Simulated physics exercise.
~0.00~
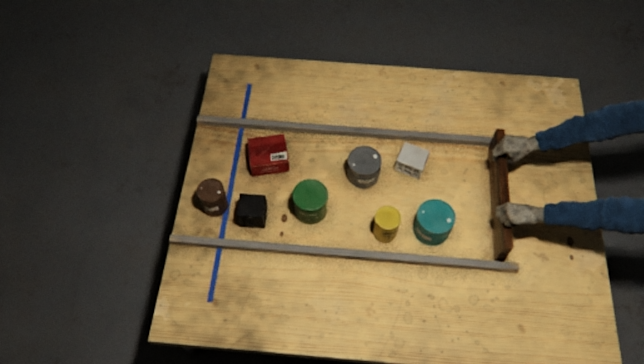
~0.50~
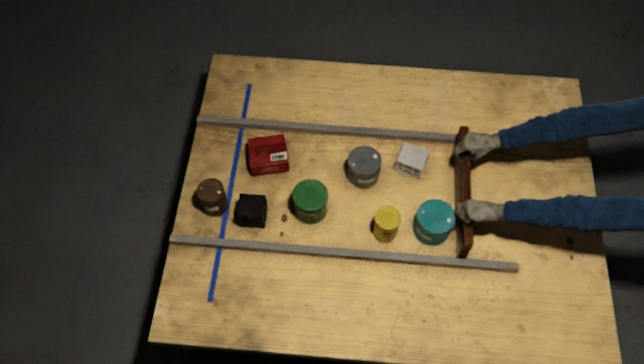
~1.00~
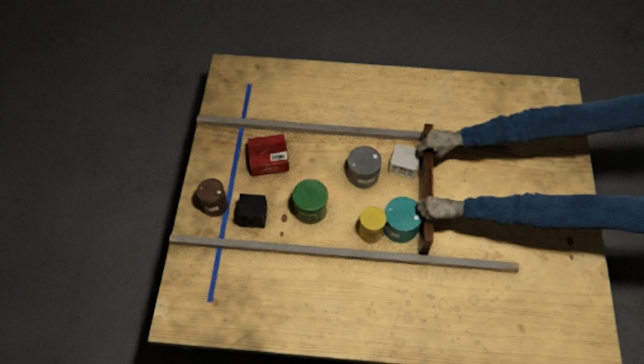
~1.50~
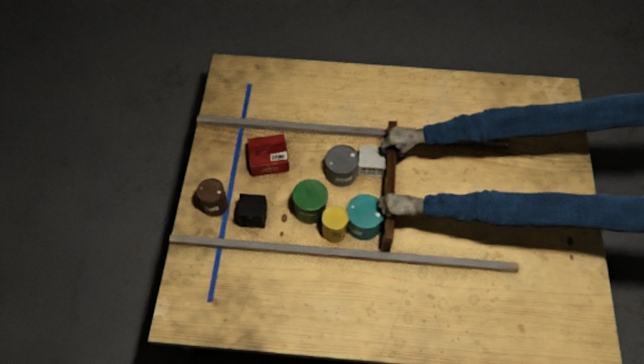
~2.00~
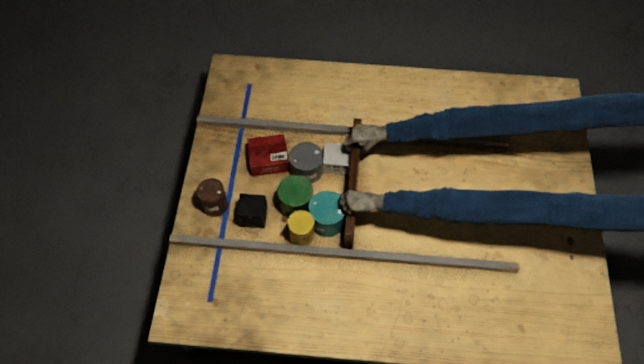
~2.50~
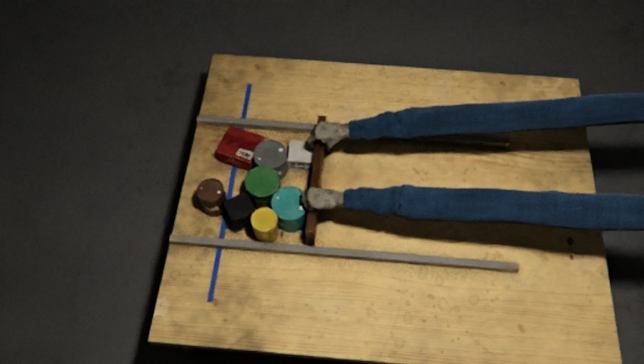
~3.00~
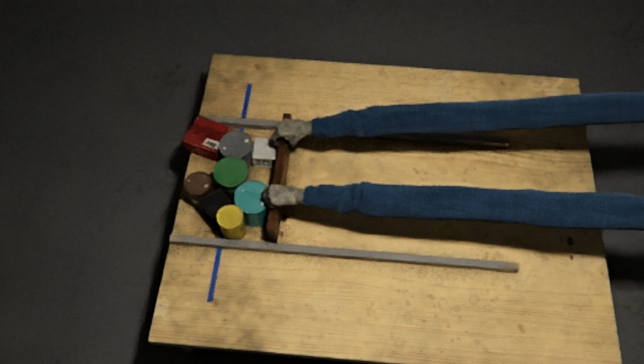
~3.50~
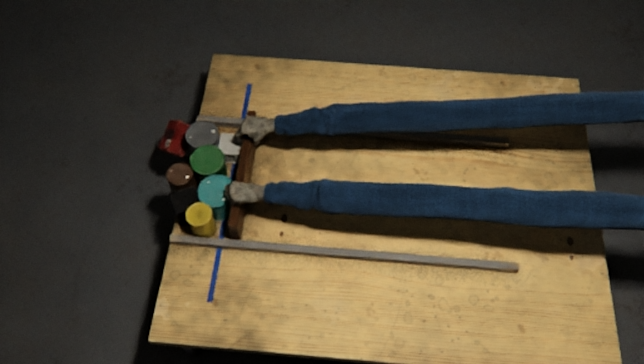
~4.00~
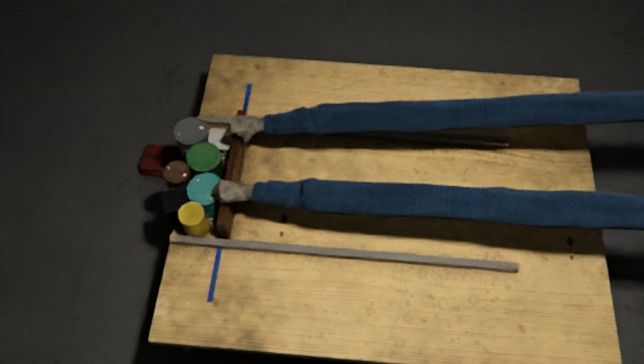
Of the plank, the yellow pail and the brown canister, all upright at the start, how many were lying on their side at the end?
None of them were lying on their side. The plank, the yellow pail and the brown canister were all still upright at the end.
